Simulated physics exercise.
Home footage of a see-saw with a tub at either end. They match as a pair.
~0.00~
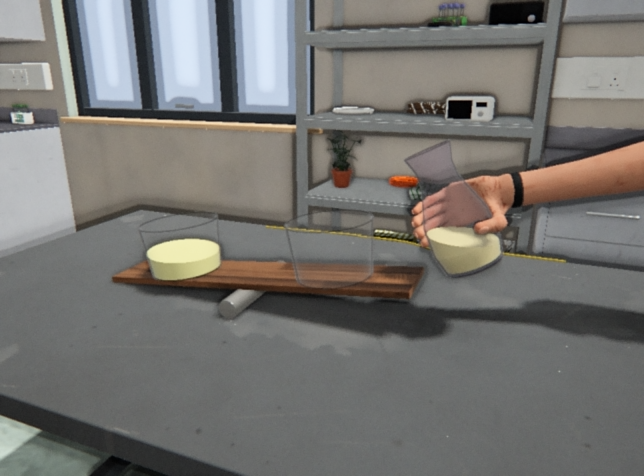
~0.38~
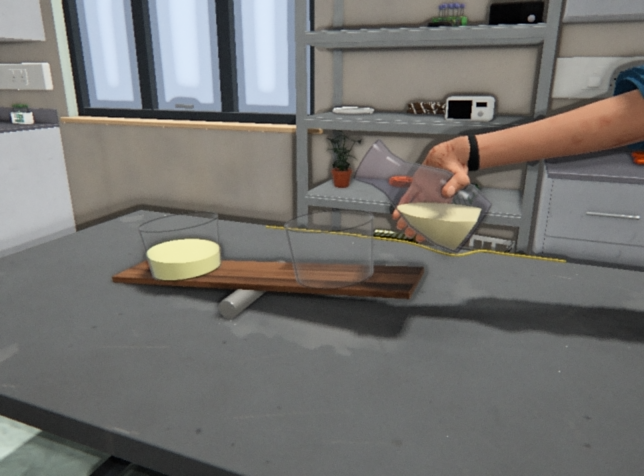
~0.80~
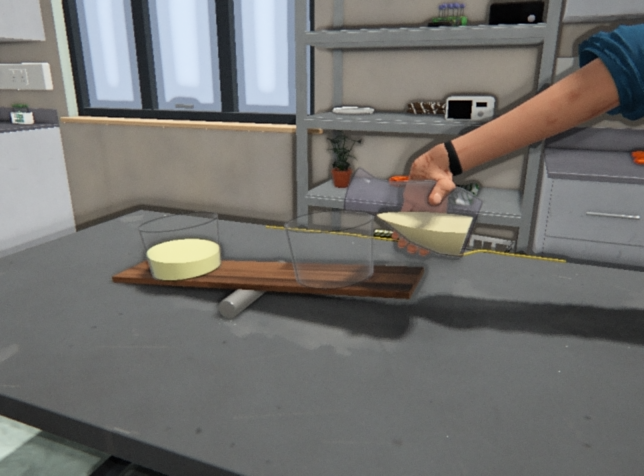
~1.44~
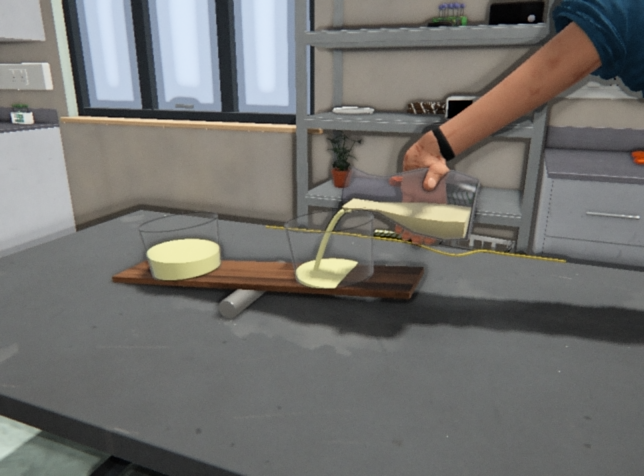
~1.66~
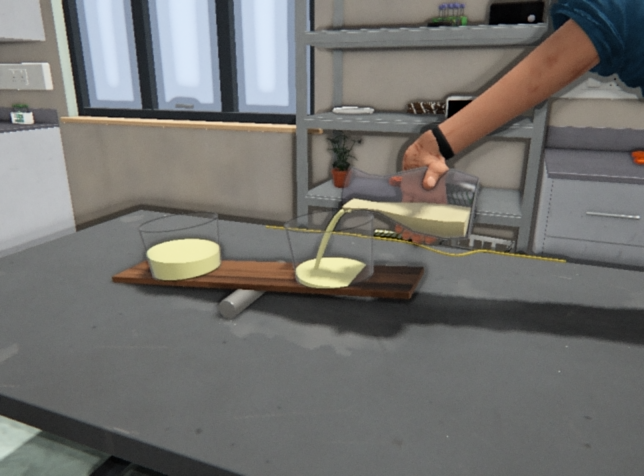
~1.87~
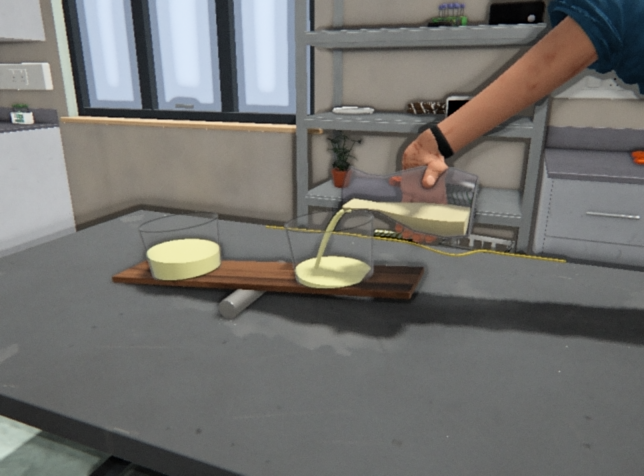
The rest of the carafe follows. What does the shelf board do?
In the end the shelf board stays as it is.
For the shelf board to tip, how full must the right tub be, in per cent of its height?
Result: Some 35 per cent.
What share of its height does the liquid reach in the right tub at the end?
I make it 25 per cent.
After 3.2 s, the right tub is nearly empty; the shelf board leans as before.
After 4.2 s, the right tub is about a quarter full; the shelf board leans as before.
After 5.7 s, the right tub is about a quarter full; the shelf board leans as before.
